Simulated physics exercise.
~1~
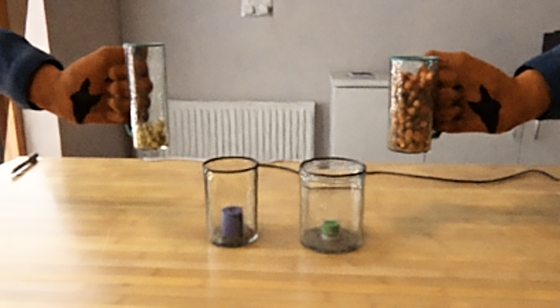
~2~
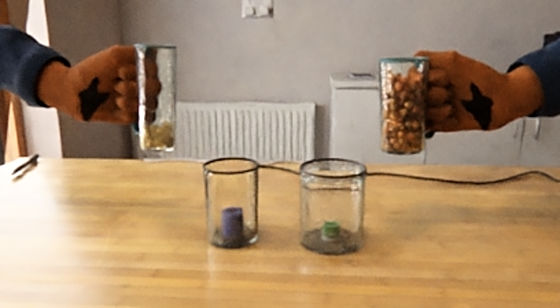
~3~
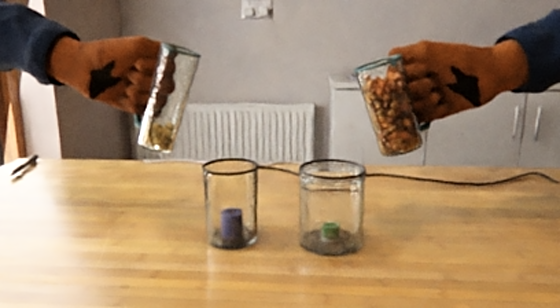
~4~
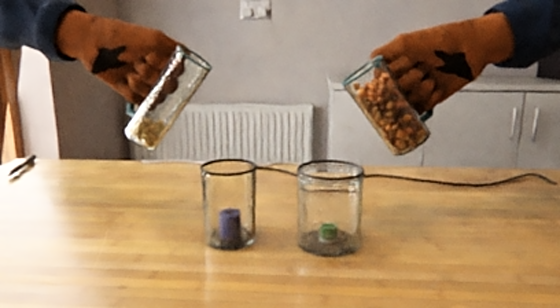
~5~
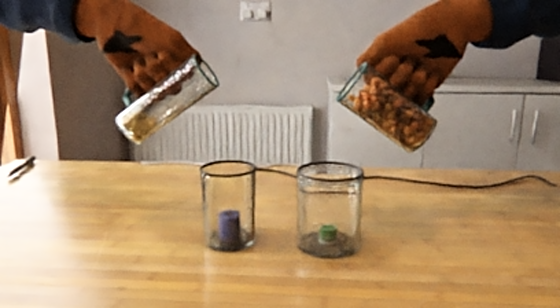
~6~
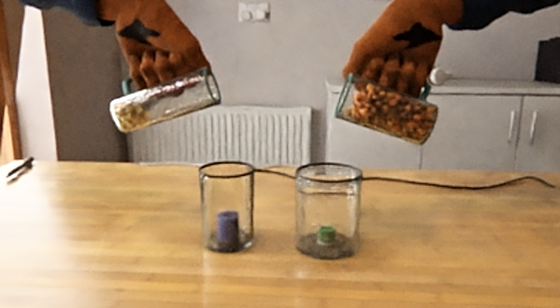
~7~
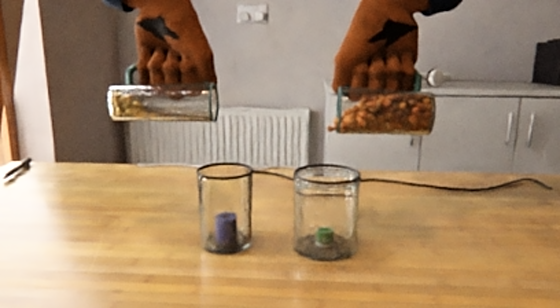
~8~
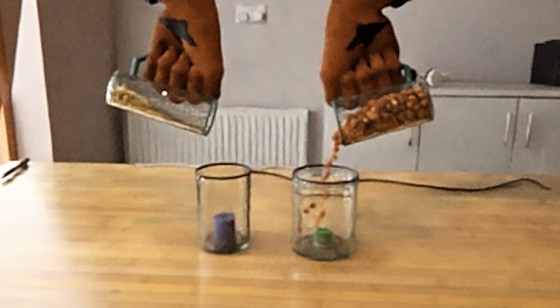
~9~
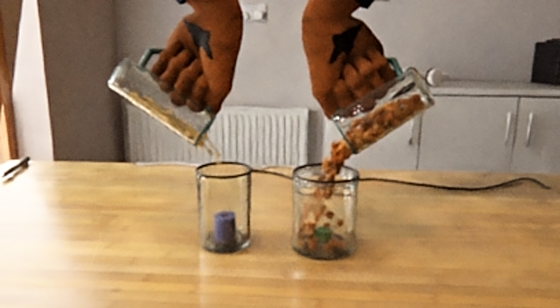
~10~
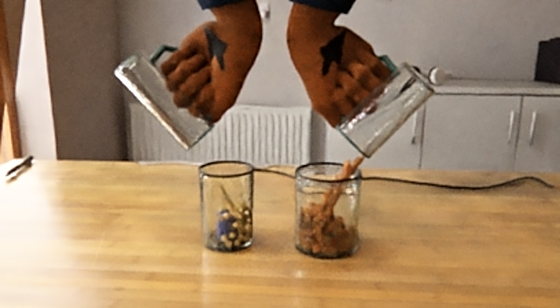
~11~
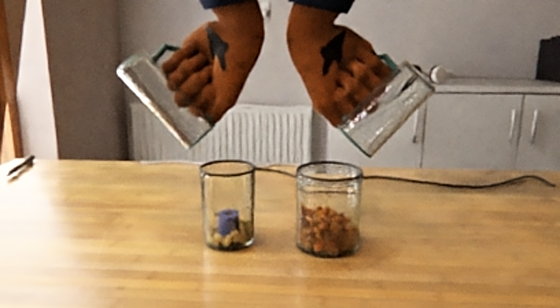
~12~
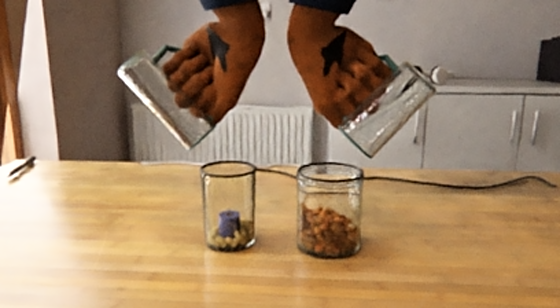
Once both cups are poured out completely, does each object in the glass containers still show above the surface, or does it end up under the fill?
The purple object on the left keeps its top above the surface of the pale pieces. The green object on the right disappears under the brown pieces.
